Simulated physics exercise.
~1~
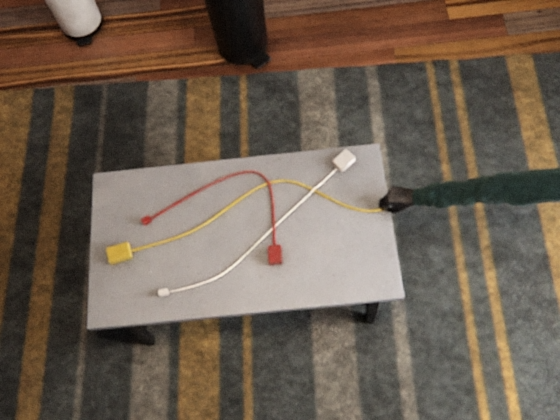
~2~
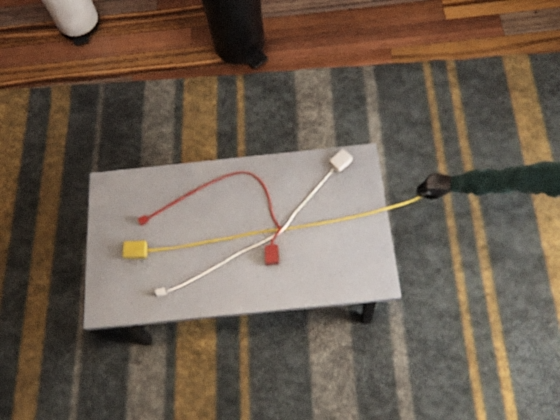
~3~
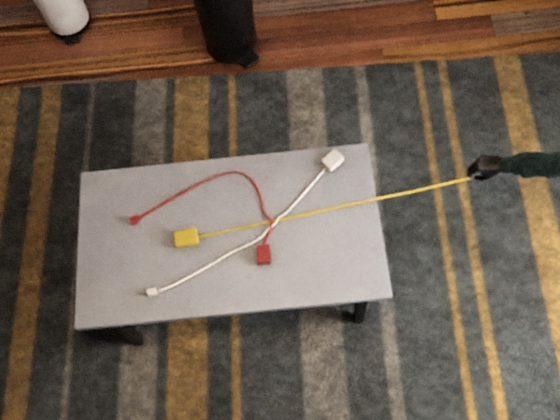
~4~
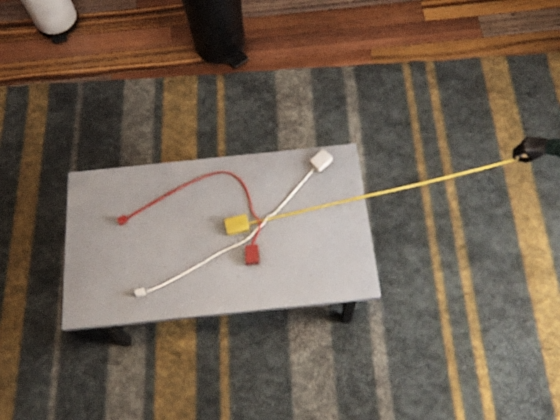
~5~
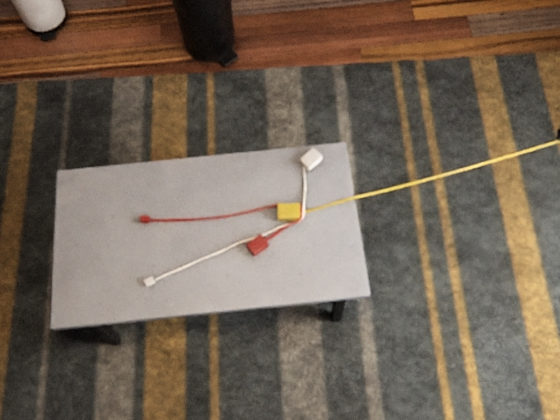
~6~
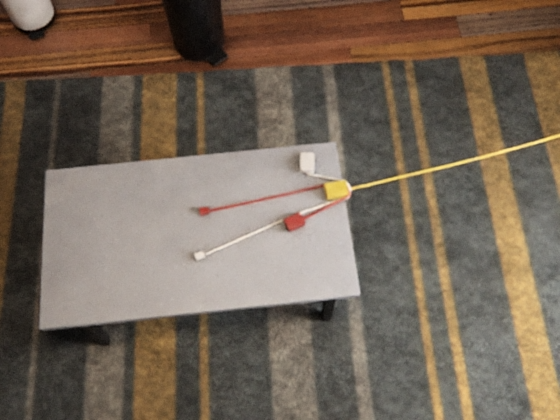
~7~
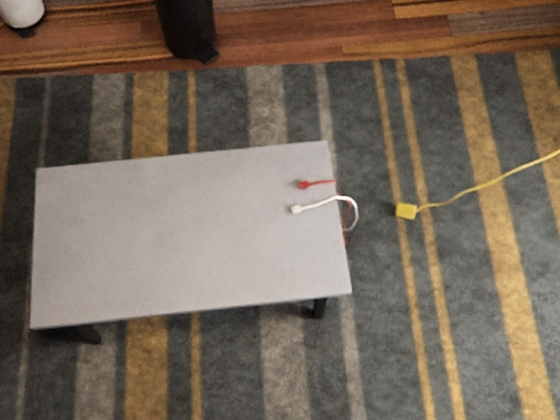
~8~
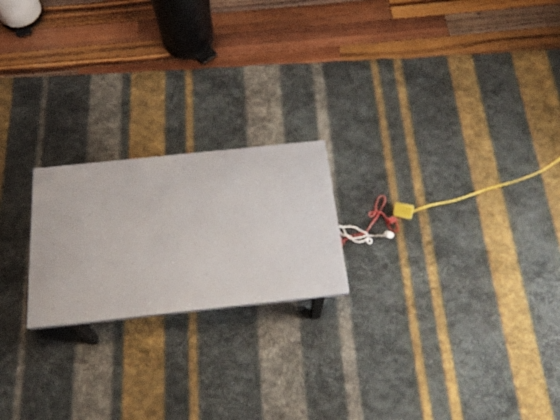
Yellow lead pulled right by a dark-gloved hand, its charger catching the red and white leads and dragging all three off the table.
